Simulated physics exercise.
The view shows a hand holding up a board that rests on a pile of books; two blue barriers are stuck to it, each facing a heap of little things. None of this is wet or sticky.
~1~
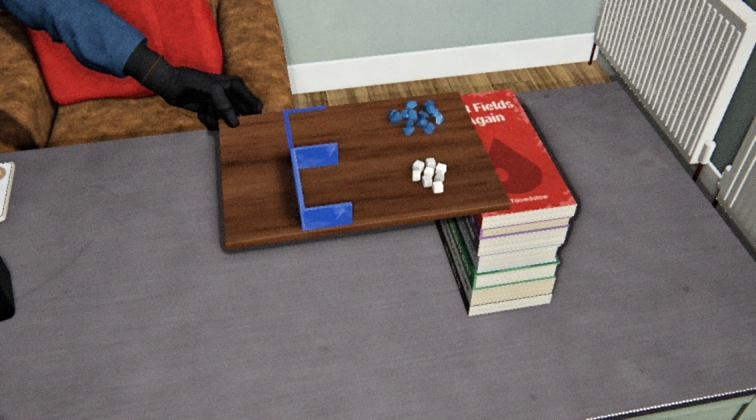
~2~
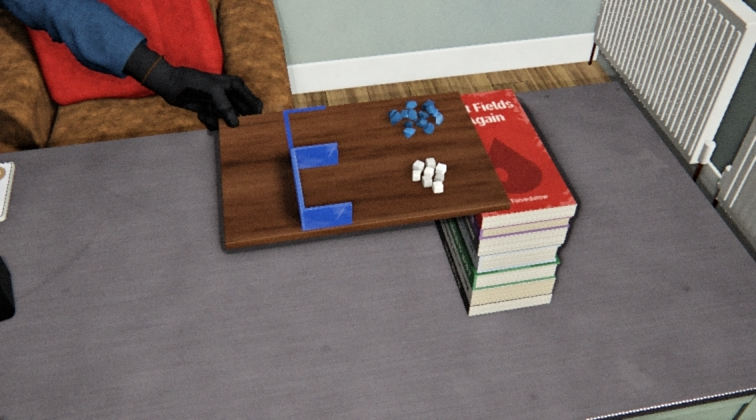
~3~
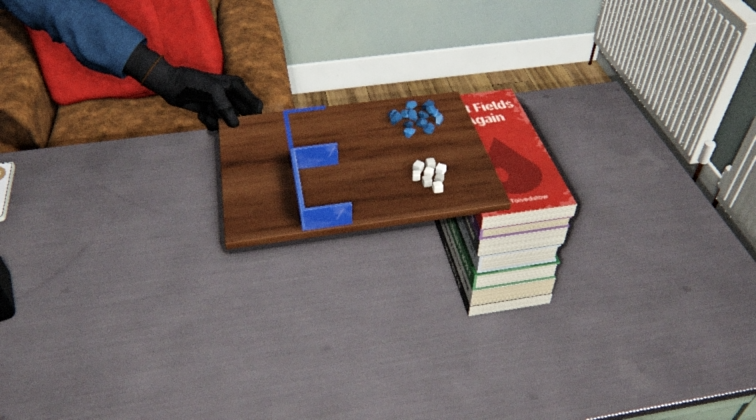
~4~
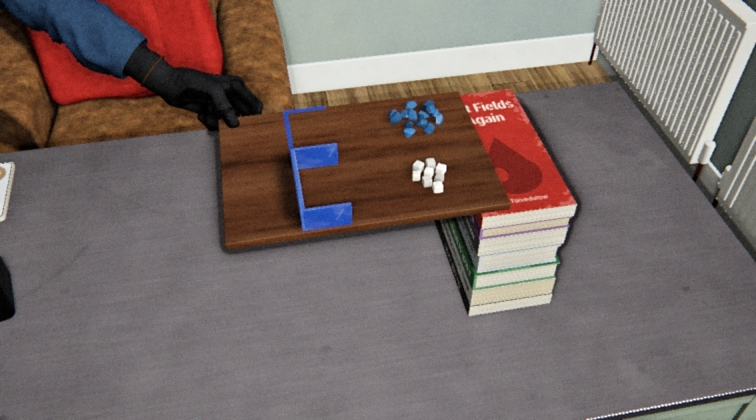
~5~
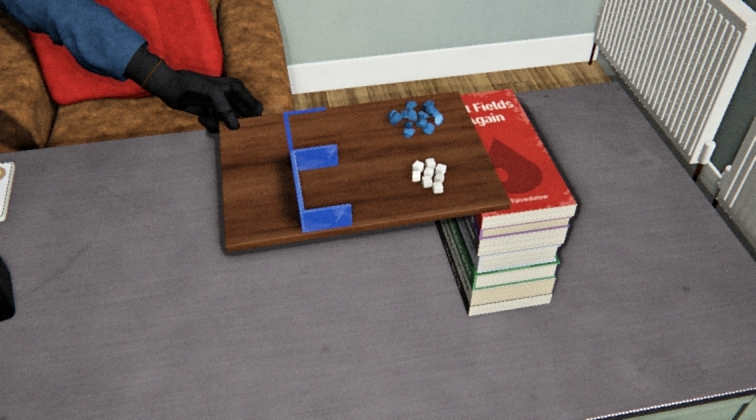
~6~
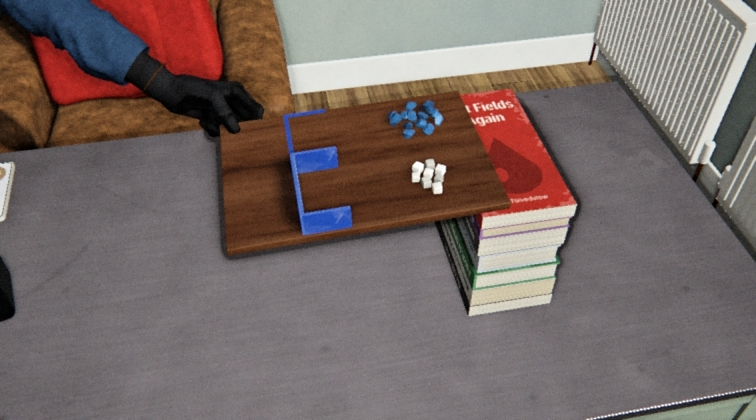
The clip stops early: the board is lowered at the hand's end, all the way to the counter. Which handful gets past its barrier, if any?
One by one: I expect the nearer handful to be kept back by its barrier, I expect the farther handful to end up beyond its barrier.
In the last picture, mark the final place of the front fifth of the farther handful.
Resting point: Close to (220, 261).
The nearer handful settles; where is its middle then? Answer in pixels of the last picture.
Resting middle, last view: About (340, 257).
Then, 0.85 s after the last picture, board sloping at 21°; nearer handful where it was; farther handful where it was.
Then, 1.60 s after the last picture, board sloping at 38°; nearer handful has reached its bar; farther handful most past its bar.
Then, 2.24 s after the last picture, board resting at 40°; nearer handful has reached its bar; farther handful all past its bar.
At rest, board resting at 40°; nearer handful gathered behind its bar; farther handful all past its bar.
